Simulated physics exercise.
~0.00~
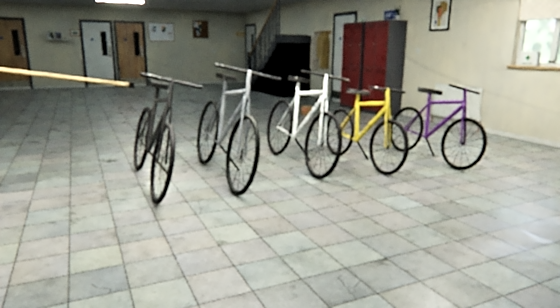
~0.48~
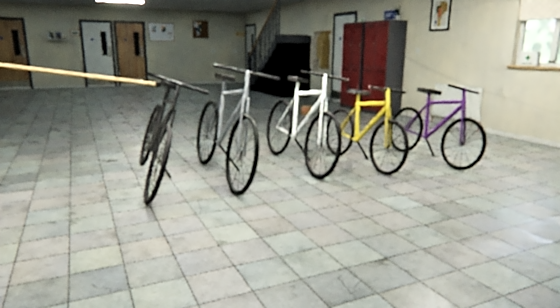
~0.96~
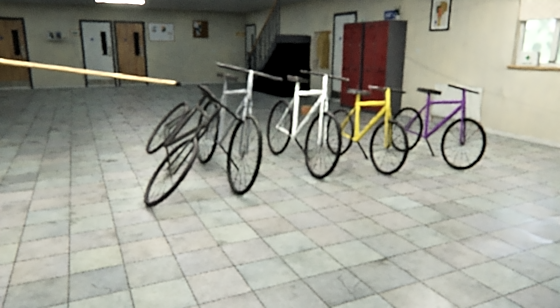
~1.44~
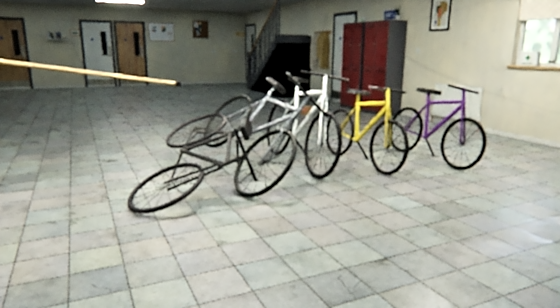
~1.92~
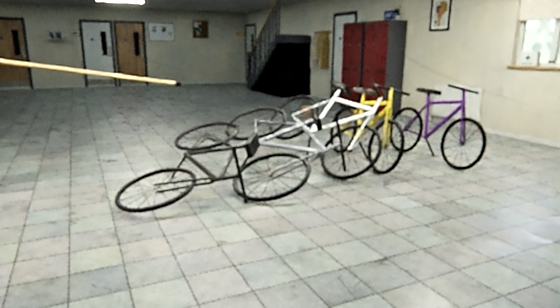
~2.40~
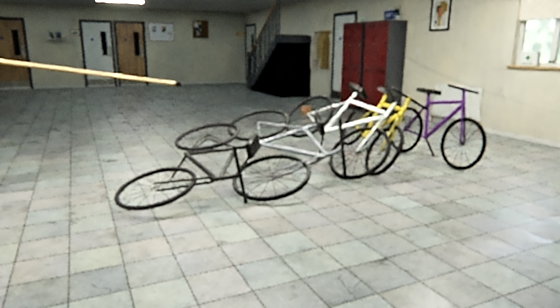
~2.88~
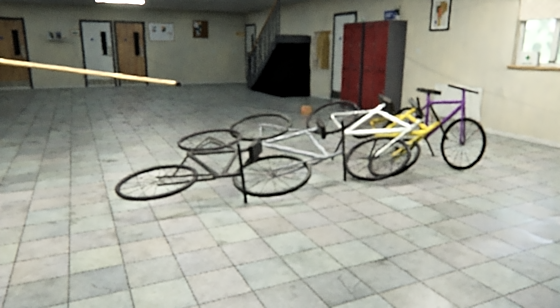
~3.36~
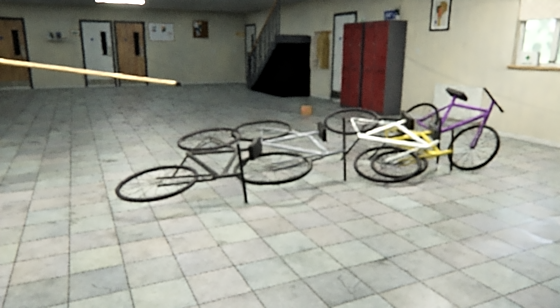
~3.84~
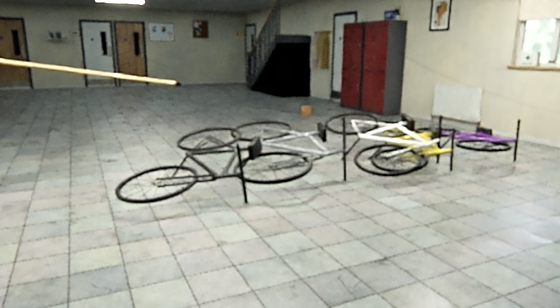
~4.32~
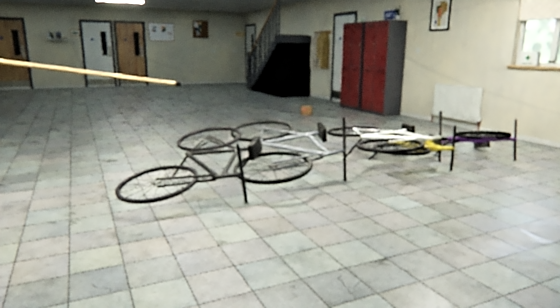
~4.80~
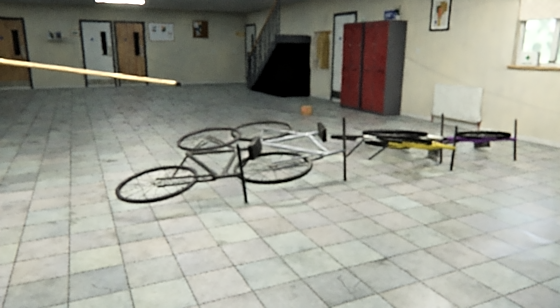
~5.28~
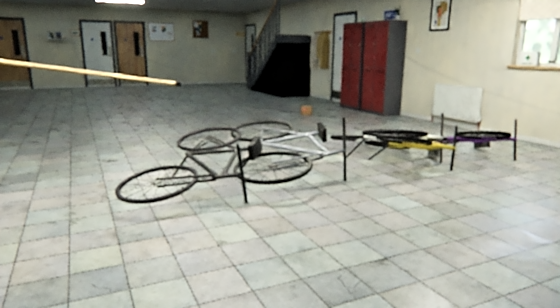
We see a pole push the nearest of five parked bicycles in a tiled hall, tipping it to the right into the next, and the rest topple one after another through the yellow and purple ones, until all five lie still on the floor.
